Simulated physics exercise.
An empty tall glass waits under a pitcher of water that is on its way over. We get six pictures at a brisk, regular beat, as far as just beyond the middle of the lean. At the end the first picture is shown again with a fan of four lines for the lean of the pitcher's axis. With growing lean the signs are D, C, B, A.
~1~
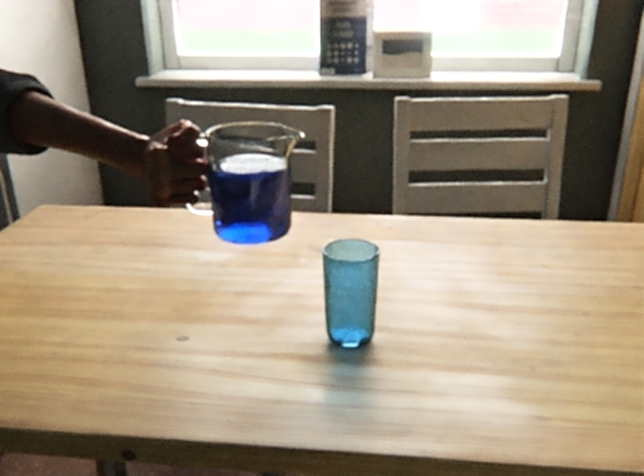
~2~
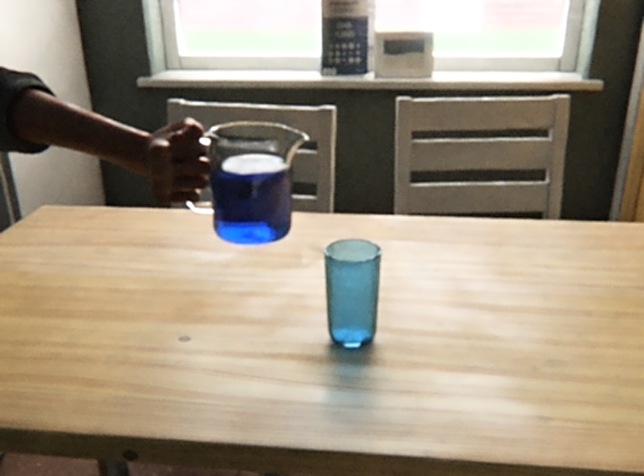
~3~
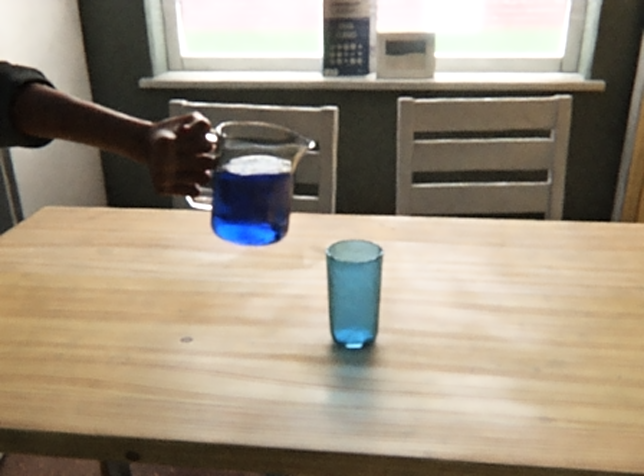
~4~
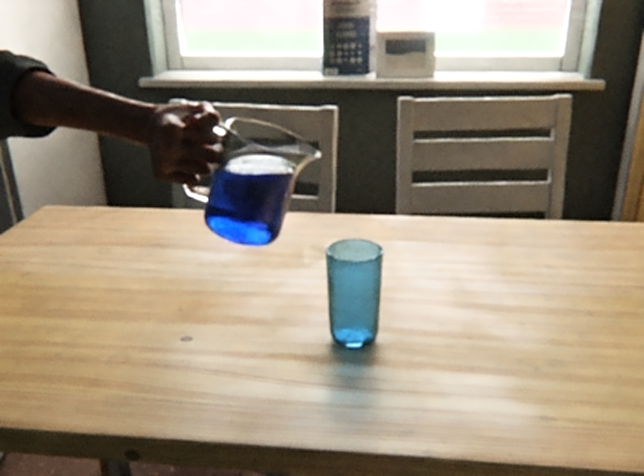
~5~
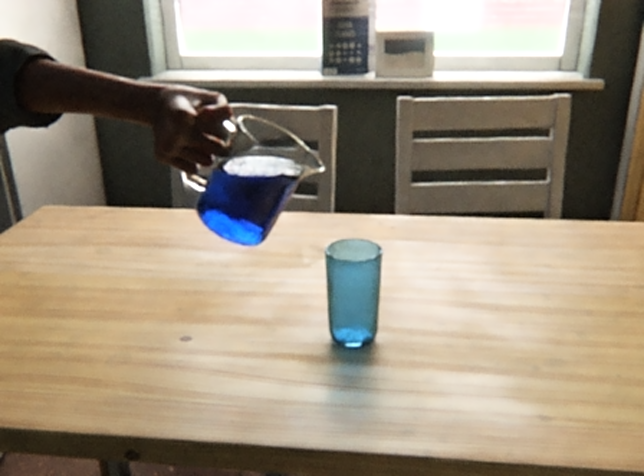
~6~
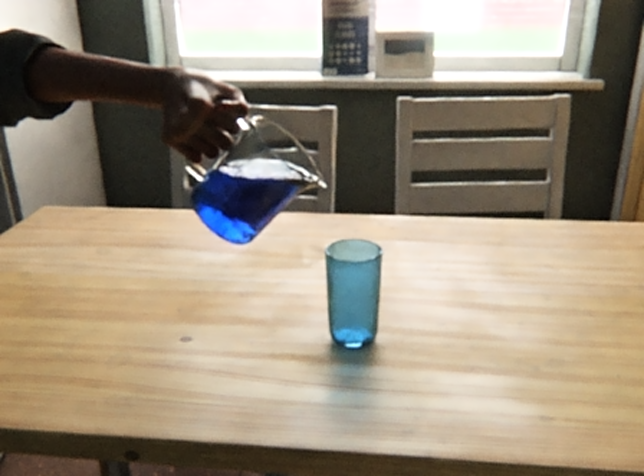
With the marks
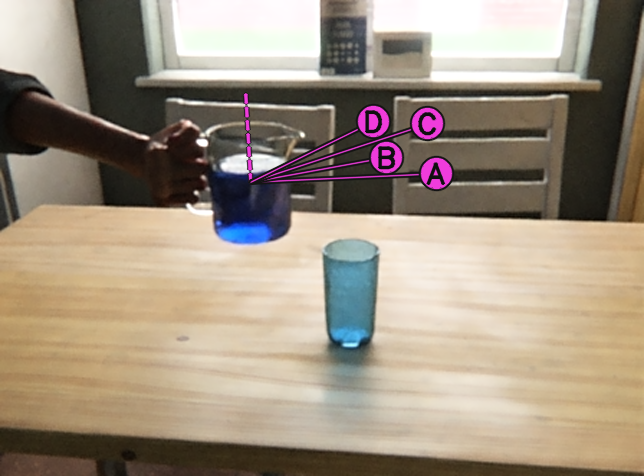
The video shows a hand holding a glass pitcher of blue liquid above a wooden table, near a tall blue glass. The hand moves slightly right and tilts the pitcher steadily to the right, its lip lowering.
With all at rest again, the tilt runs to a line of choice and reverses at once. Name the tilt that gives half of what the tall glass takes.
Tilt D does it best.
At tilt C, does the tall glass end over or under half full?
Over half.
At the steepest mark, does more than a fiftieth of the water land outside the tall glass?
Yes, it does.
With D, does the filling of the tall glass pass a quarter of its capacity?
Yes, clearly.
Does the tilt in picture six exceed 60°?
No.
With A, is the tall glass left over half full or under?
Over half.
In magenta, A at (419, 174); B at (369, 160); C at (411, 129); D at (358, 129).
With A, the tall glass ends with about 97 % of what it can hold; 12 % of the water is spilt.
With B, the tall glass ends with about 88 % of what it can hold; 4 % of the water is spilt.
With C, the tall glass ends with about 71 % of what it can hold.
With D, the tall glass ends with about 47 % of what it can hold.
